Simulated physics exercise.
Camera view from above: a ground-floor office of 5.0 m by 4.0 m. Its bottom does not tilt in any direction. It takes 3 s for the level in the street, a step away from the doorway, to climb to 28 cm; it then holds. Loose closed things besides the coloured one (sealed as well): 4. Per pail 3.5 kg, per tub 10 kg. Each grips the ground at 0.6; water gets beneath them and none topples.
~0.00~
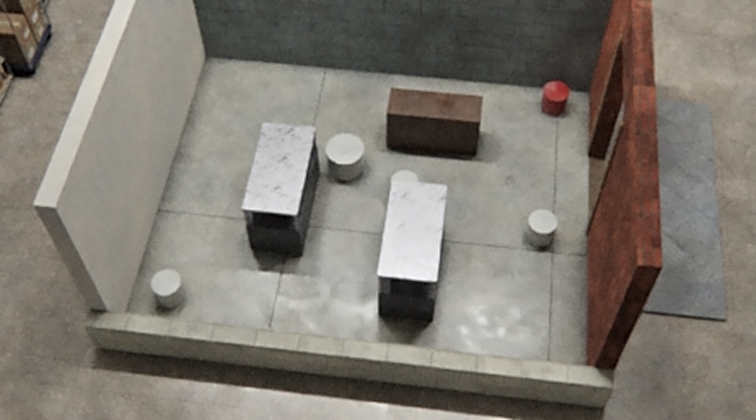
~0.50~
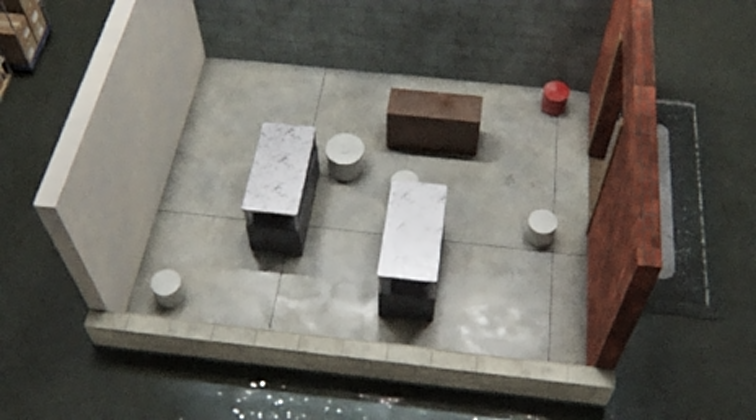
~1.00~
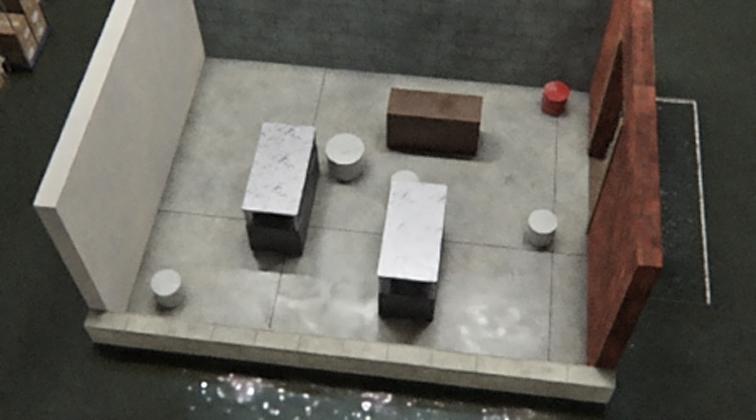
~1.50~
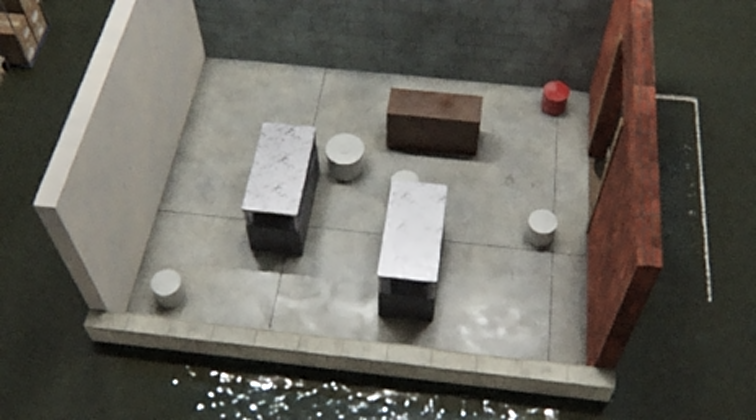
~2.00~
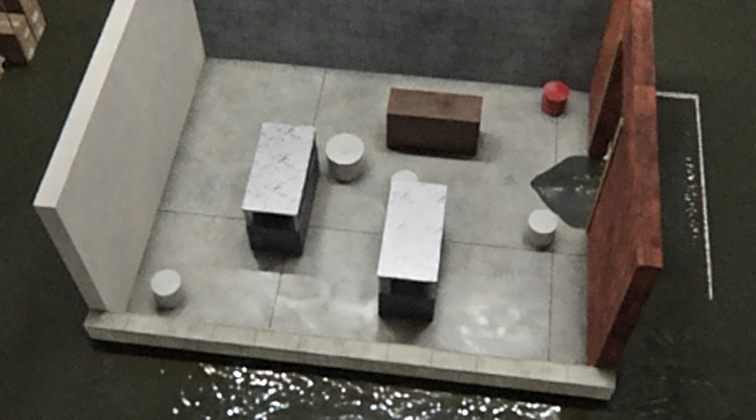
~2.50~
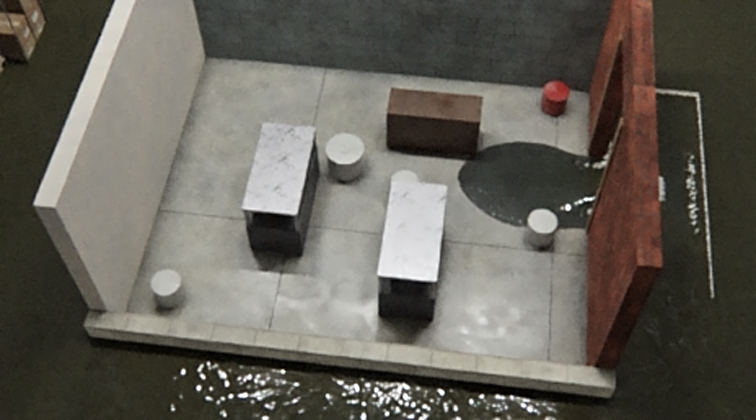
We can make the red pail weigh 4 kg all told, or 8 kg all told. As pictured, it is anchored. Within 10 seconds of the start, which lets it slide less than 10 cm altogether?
I would say it takes the heavier mass.
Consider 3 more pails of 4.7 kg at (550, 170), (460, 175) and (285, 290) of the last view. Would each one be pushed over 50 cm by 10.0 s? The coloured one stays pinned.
Listed in turn, they go over the bar, over the bar, beneath the bar.
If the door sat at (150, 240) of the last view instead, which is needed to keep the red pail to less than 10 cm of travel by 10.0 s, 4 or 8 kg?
In that case both options fail.
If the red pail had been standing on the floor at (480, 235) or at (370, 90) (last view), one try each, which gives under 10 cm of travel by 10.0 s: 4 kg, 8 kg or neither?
Well, at the first spot no weight will do, and at the second no weight will do.
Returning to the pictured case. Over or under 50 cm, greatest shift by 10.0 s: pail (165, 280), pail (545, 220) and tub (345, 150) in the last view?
First below the mark, second above the mark, third above the mark.
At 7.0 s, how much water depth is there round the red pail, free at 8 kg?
Depth: Approx. 4 cm.
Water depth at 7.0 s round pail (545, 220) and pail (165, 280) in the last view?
Around 3 cm and 1 cm.
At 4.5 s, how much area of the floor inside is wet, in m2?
My estimate is roughly 10.0 m2.
After 3.5 s the red pail would be 0 cm from its start with 4 kg and 0 cm from its start with 8 kg; 0 cm of water round it then.
After 4.5 s the red pail would be 0 cm from its start with 4 kg and 0 cm from its start with 8 kg; 1 cm of water round it then.
After 7.0 s the red pail would be 11 cm from its start with 4 kg and 0 cm from its start with 8 kg; 4 cm of water round it then.
After 10.0 s the red pail would be 14 cm from its start with 4 kg and 0 cm from its start with 8 kg; 6 cm of water round it then.
